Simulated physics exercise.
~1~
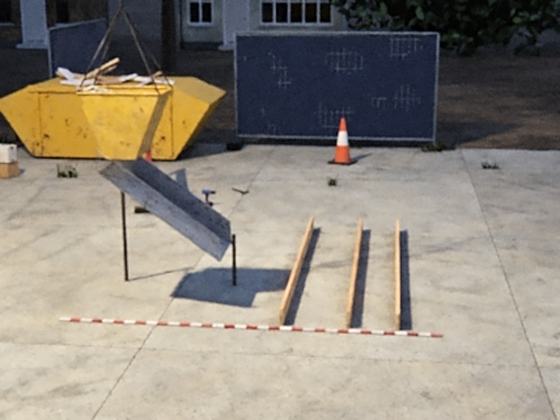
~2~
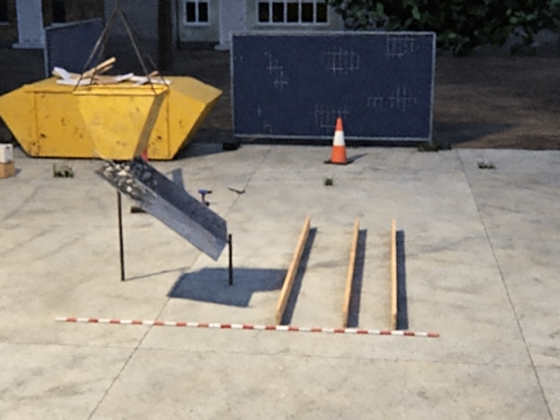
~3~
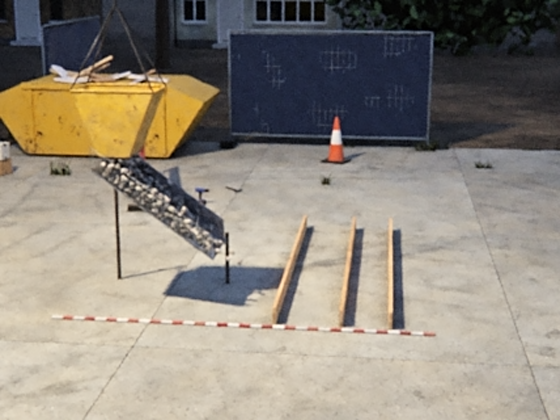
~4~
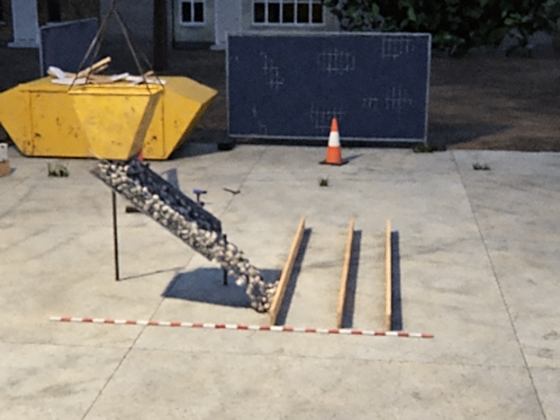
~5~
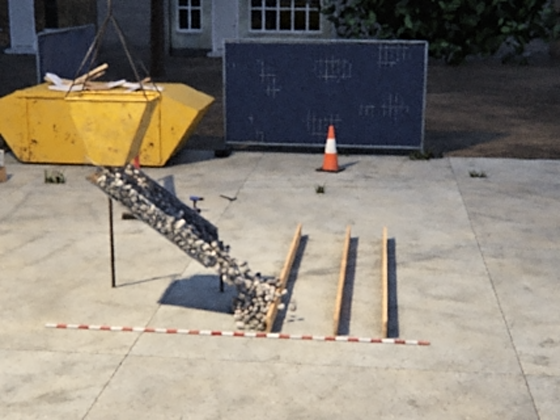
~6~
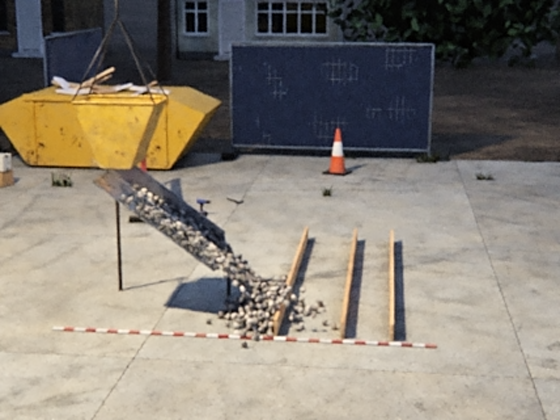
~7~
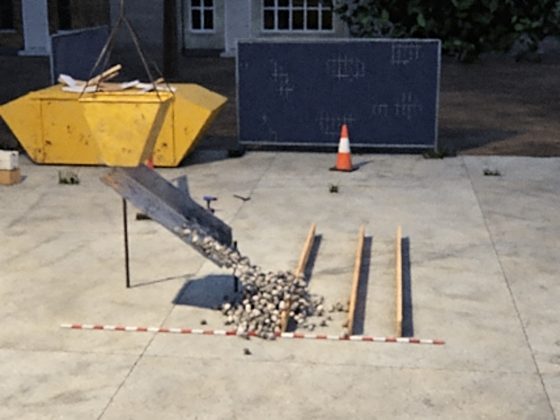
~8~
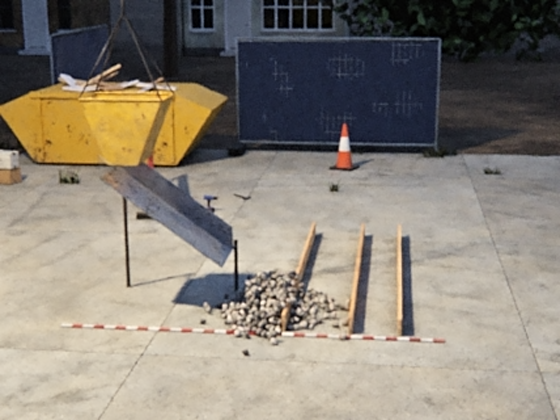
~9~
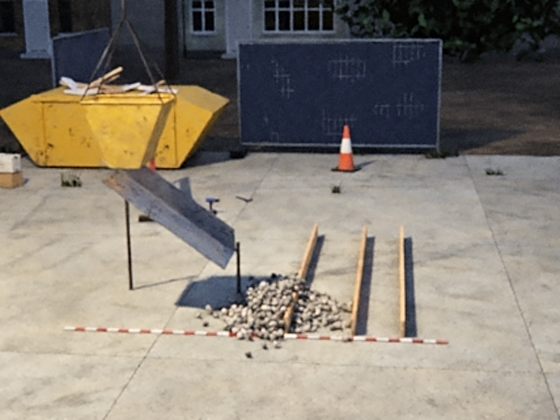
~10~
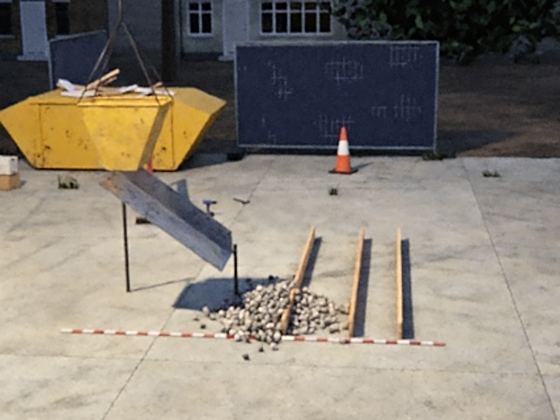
On a paved yard before a dark panel and a traffic cone, stones pour from beneath a hanging yellow skip, slide down a sloping steel chute and heap at its foot, most resting left of three wooden boards, with some between the first two and the right bay empty.
